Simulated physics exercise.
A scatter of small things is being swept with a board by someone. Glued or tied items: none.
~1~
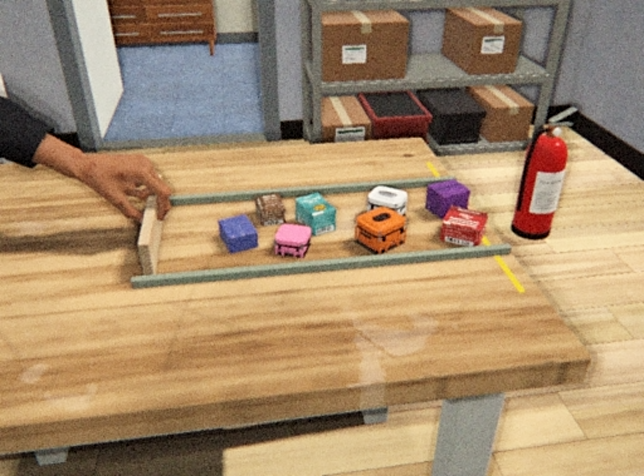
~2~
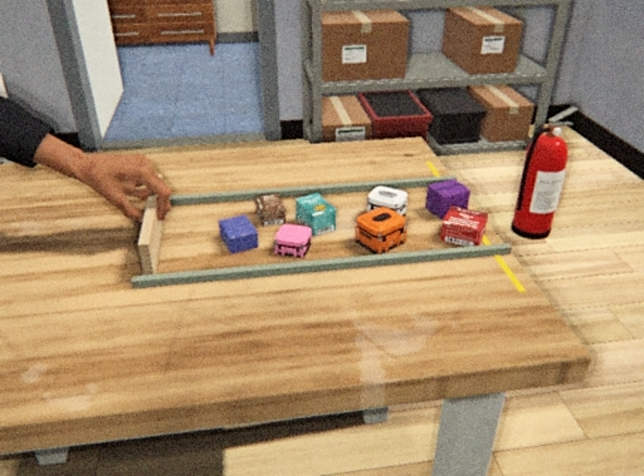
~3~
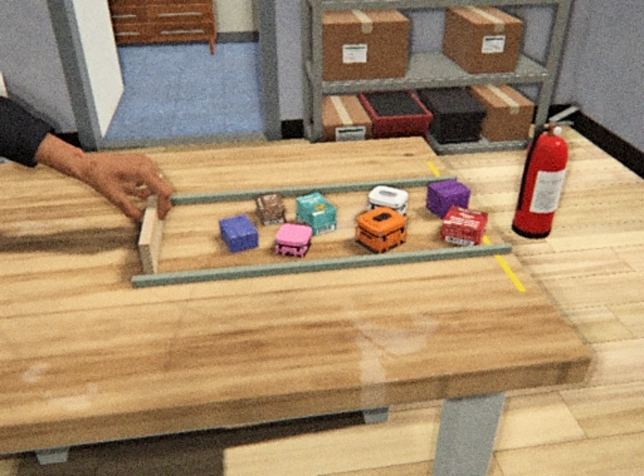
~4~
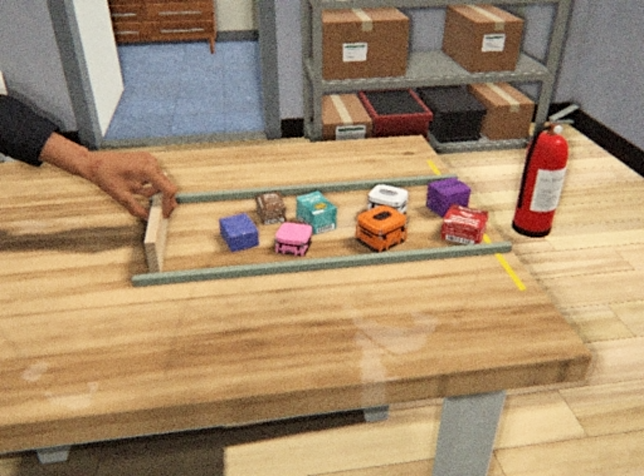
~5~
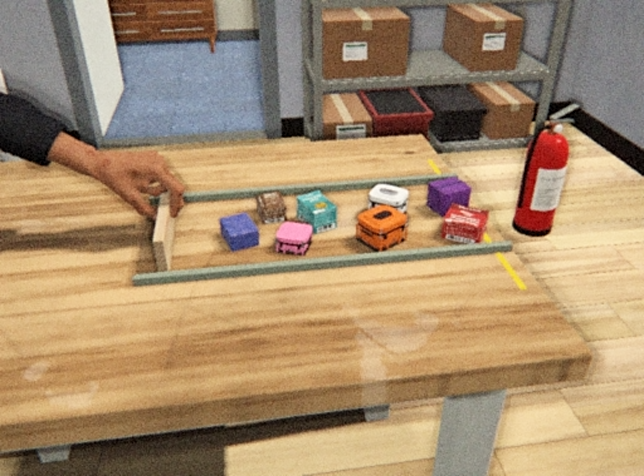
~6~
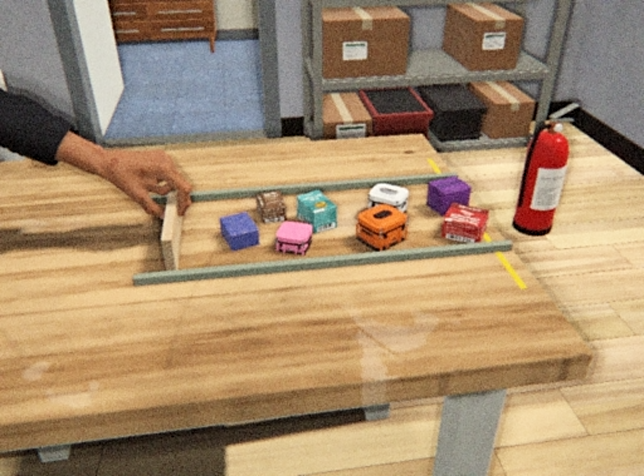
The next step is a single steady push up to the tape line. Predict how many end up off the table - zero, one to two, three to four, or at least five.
Missing: Five at minimum.
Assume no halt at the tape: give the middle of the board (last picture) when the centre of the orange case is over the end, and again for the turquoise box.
Around (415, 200), then around (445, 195).
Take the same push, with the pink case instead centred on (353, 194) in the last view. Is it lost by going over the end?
In the end the pink case ends up off.
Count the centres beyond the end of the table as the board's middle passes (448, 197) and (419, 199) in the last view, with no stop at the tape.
6 and 4.
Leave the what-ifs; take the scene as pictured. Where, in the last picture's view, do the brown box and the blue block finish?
Brown box at (469, 190), blue block at (487, 212).
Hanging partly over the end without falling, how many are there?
Count: 2.
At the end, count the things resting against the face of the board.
2 are in contact with it.
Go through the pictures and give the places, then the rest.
In the first frame, purple box (447, 199); red box (464, 227); white case (387, 205); board (154, 223); tape (467, 215).
In the second frame, red box (464, 227); turquoise box (316, 214).
In the third frame, white case (388, 205); blue block (239, 234).
In the fourth frame, purple box (448, 197); orange case (381, 228).
In the fifth frame, red box (465, 224); board (167, 220).
In the sixth frame, purple box (448, 196); red box (465, 224); white case (388, 203); board (174, 219); tape (468, 212).
Soon after, none off yet; purple box at rest near (448, 196); red box at rest near (465, 224); white case at rest near (388, 203).
After that, none off yet; purple box displaced a little near (458, 194); red box displaced a little near (479, 222); white case displaced about its own width near (423, 199).
And then, two off so far; purple box on its way down near (475, 431); red box on its way down; white case tilting well over near (493, 199).
In the end, the number that fall off is five or more; gone, pink case, turquoise box, orange case, white case, red box and purple box.
